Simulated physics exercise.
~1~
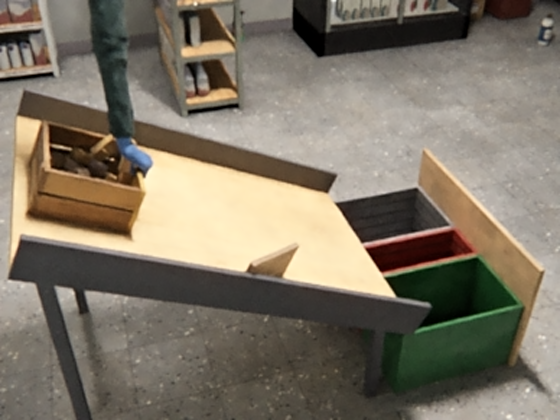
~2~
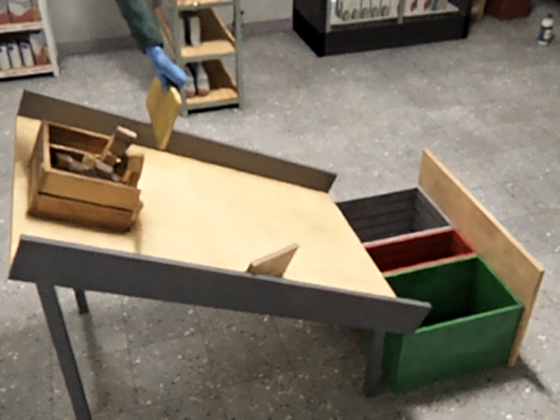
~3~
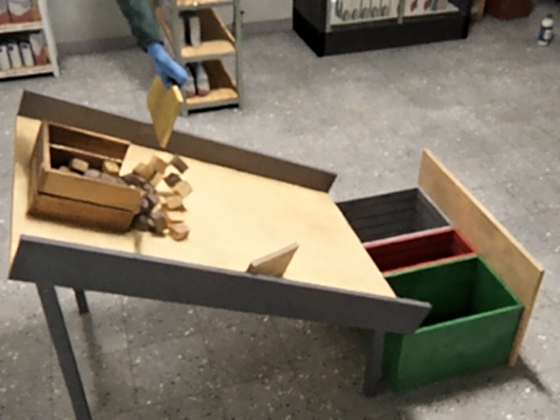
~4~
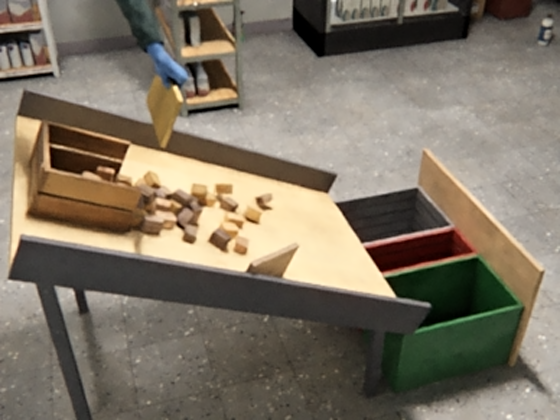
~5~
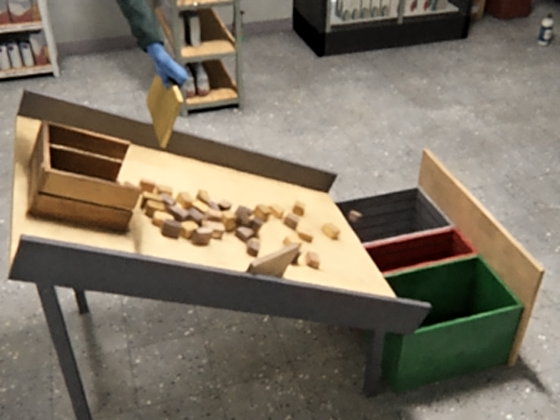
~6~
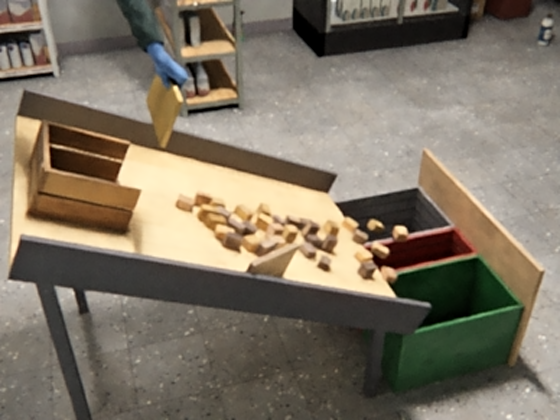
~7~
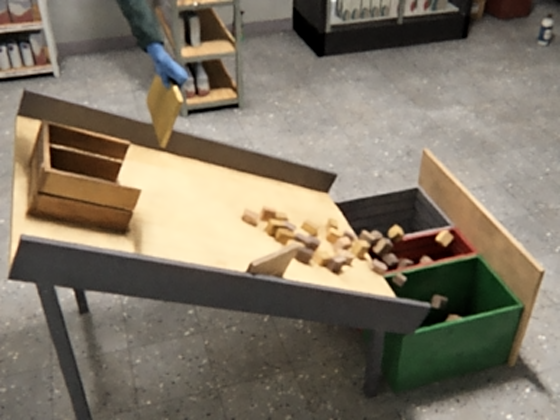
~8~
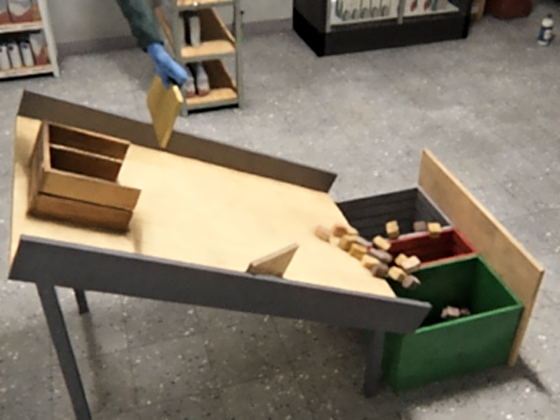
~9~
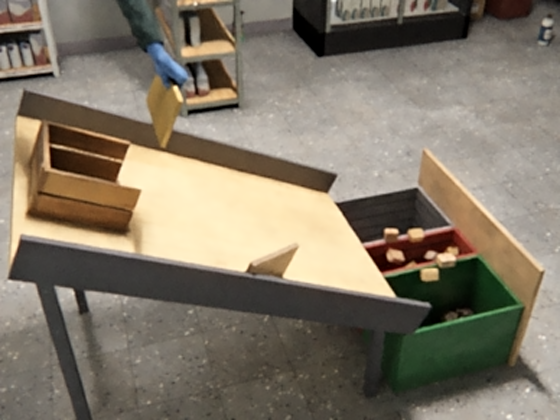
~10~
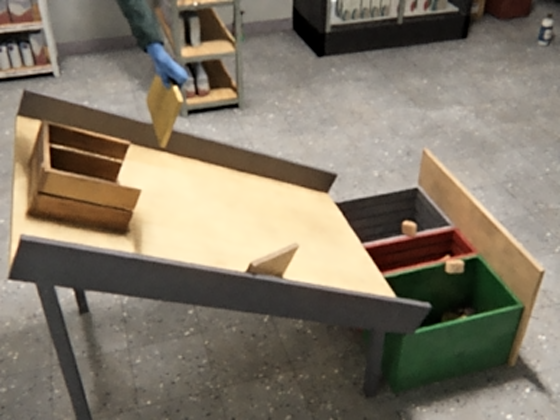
In the video, a gloved hand lifts a wooden panel from a crate of small wooden blocks, which spill down a sloping table past an angled board and drop into grey, red and green bins, leaving the crate and slope empty.
